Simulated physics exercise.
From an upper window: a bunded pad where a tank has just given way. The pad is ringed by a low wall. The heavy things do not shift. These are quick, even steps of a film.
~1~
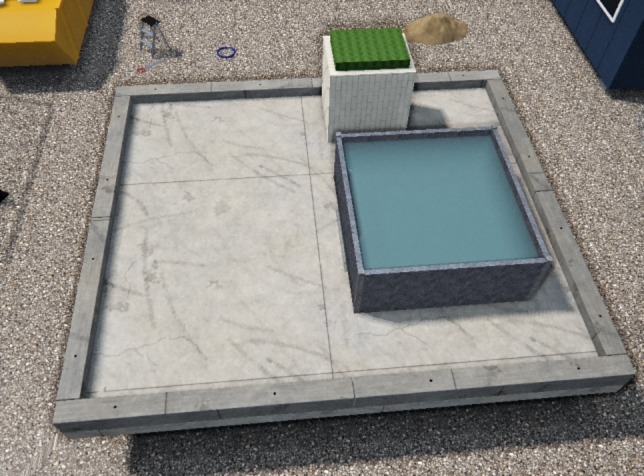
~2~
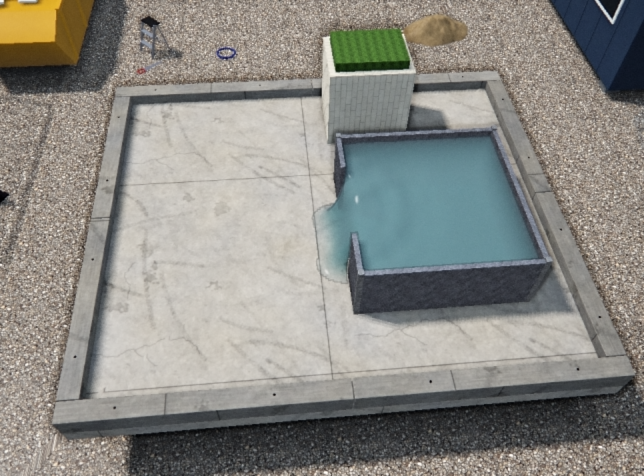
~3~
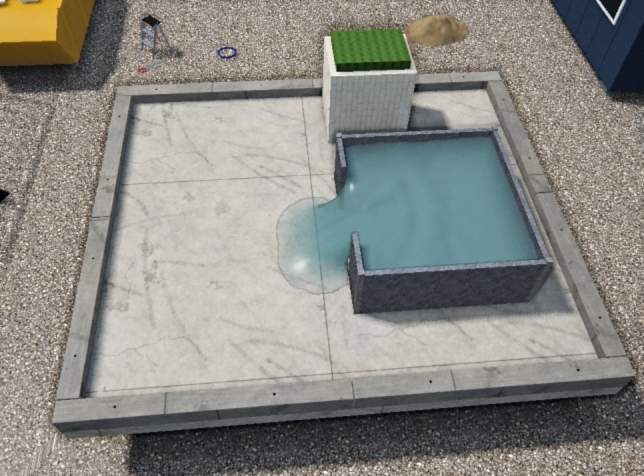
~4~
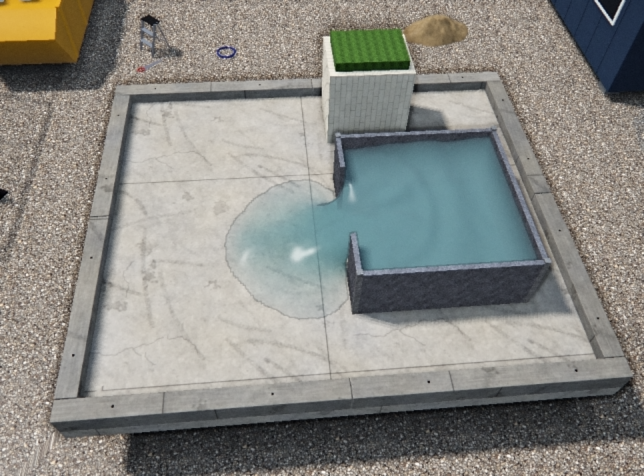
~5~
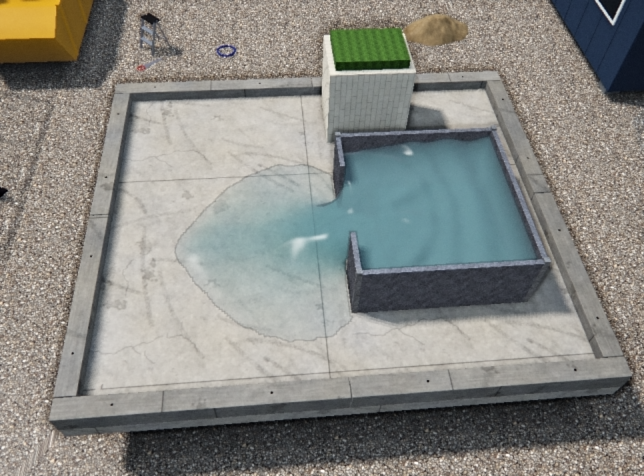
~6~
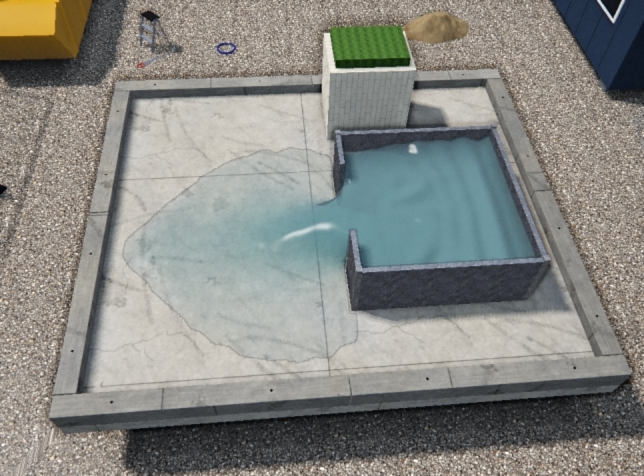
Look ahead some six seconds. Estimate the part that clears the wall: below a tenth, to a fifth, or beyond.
It loses a tenth to a fifth.
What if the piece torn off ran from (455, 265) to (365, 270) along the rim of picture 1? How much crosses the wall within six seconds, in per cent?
Near 32 in a hundred.
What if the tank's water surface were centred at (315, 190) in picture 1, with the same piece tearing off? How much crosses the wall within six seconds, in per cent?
Roughly 30 per cent.
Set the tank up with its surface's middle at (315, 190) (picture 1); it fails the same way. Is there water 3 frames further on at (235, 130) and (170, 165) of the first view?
One after the other: Clear, covered.
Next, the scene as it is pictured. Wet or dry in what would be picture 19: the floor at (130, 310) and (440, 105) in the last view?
In that order: Awash, free of water.
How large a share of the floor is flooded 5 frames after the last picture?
Some 50 per cent.
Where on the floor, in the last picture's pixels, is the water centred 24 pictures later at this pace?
Near (296, 232).
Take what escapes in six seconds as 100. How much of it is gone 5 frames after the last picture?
Close to 0 %.
A moment on, water covers 40 % of the floor; the low wall has let 0 % over.
Next, water covers 45 % of the floor; the low wall has let 0 % over.
Then, water covers 50 % of the floor; the low wall has let 8 % over.
Later, water covers 55 % of the floor; the low wall has let 15 % over.
In the end, water covers 70 % of the floor; the low wall has let 17 % over.
